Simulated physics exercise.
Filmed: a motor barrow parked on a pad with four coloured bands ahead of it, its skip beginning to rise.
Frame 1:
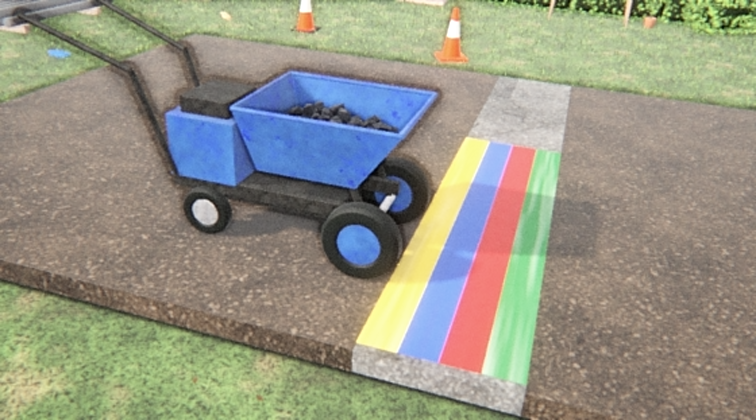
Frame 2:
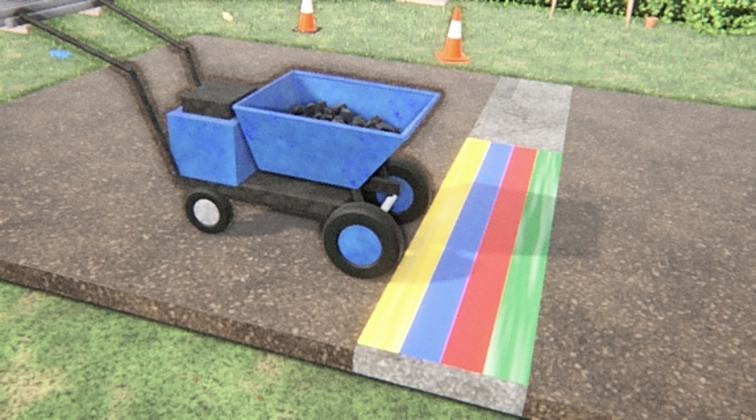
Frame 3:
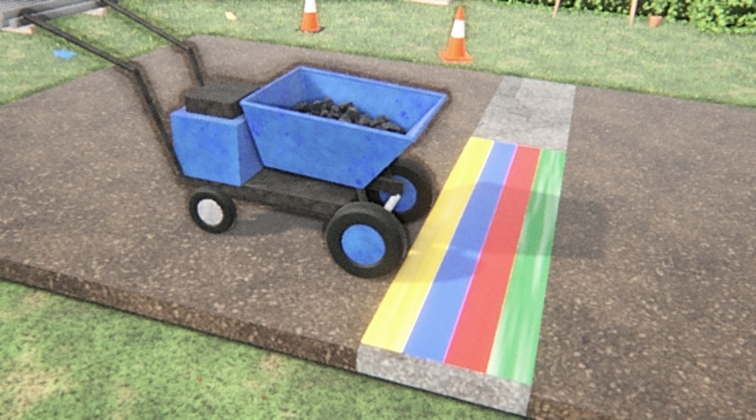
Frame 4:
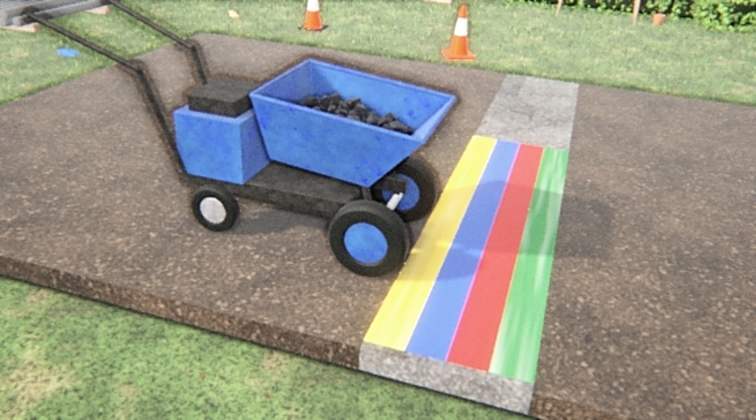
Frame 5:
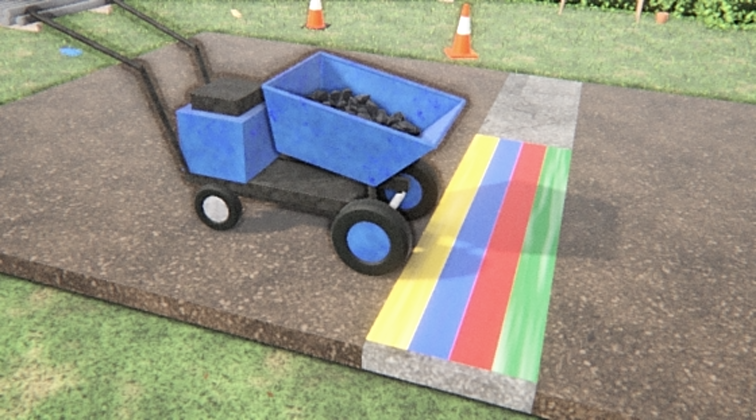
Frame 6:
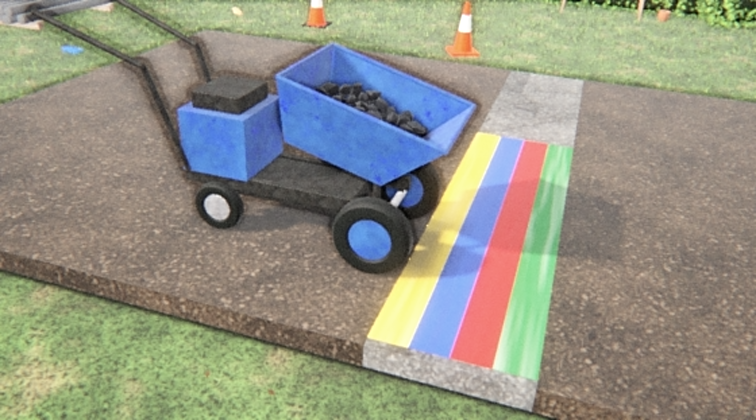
On a brown paved pad edged by grass, seen from above and to one side, a blue motor barrow stands at the left. Its open skip holds dark lumps, and to its right lie yellow, blue, red and green bands, with orange-and-white cones behind. The skip starts level and tilts steadily forward to the right, its back rising, while the view shifts very slightly.
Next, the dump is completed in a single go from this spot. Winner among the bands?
Winner: Green.
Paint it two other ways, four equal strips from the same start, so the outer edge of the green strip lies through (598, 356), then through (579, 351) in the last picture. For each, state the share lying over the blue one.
I'd say about 10 % for the first and about 0 % for the second.
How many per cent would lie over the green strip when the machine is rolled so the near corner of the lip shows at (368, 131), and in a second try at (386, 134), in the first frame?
20 and 30 in a hundred, in that order.
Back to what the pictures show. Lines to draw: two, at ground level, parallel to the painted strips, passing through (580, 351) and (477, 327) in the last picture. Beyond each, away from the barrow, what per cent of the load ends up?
Near 10 % and 70 %.
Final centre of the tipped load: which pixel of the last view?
Last view, resting centre - approx. (539, 270).
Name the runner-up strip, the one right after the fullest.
The runner-up: Red.
Just after the last frame, skip tipped steeply; every one in the skip.
A moment on, skip tipped right over; almost all in the skip; just a few over the red strip; about a tenth over the green strip; just a few off the paint.
Further on, skip tipped right over; roughly a quarter in the skip; about a tenth over the red strip; roughly a third over the green strip; roughly a quarter off the paint.
When it is over, skip tipped right over; roughly a quarter in the skip; not one over the yellow strip; not one over the blue strip; roughly a quarter over the red strip; roughly a third over the green strip; roughly a quarter off the paint.
